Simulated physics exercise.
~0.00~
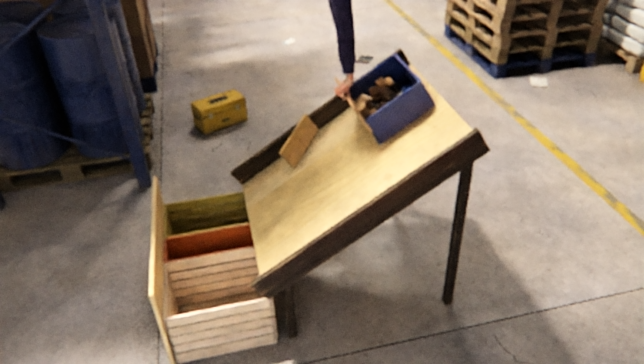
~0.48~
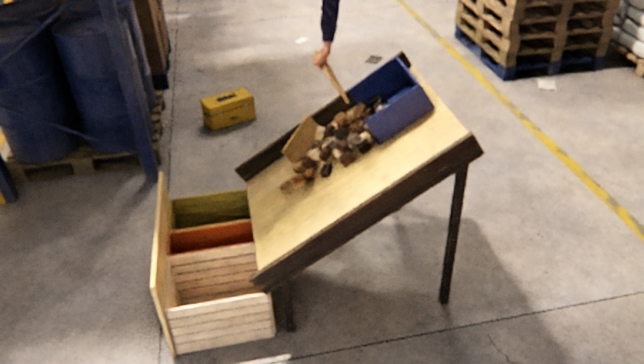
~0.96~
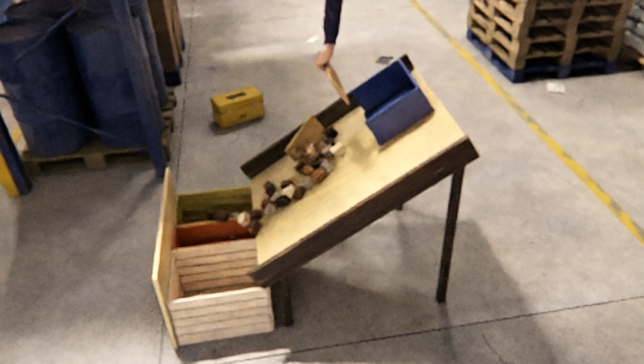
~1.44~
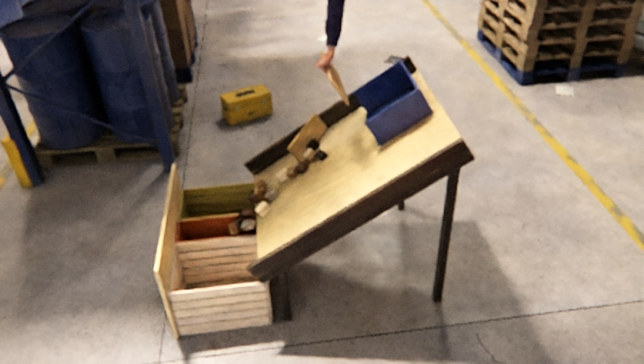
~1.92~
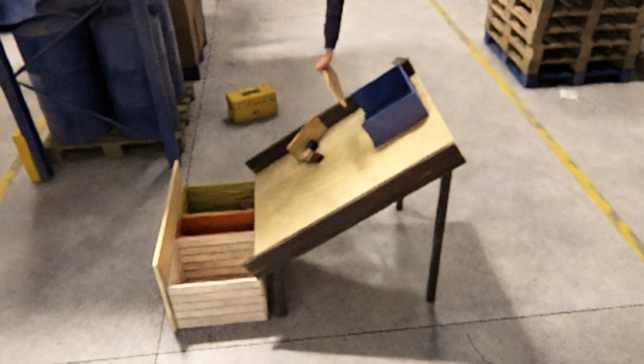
Hand lifting the gate of a blue pen, sending wooden blocks tumbling down a sloping table into tubs, a few staying by an angled board.
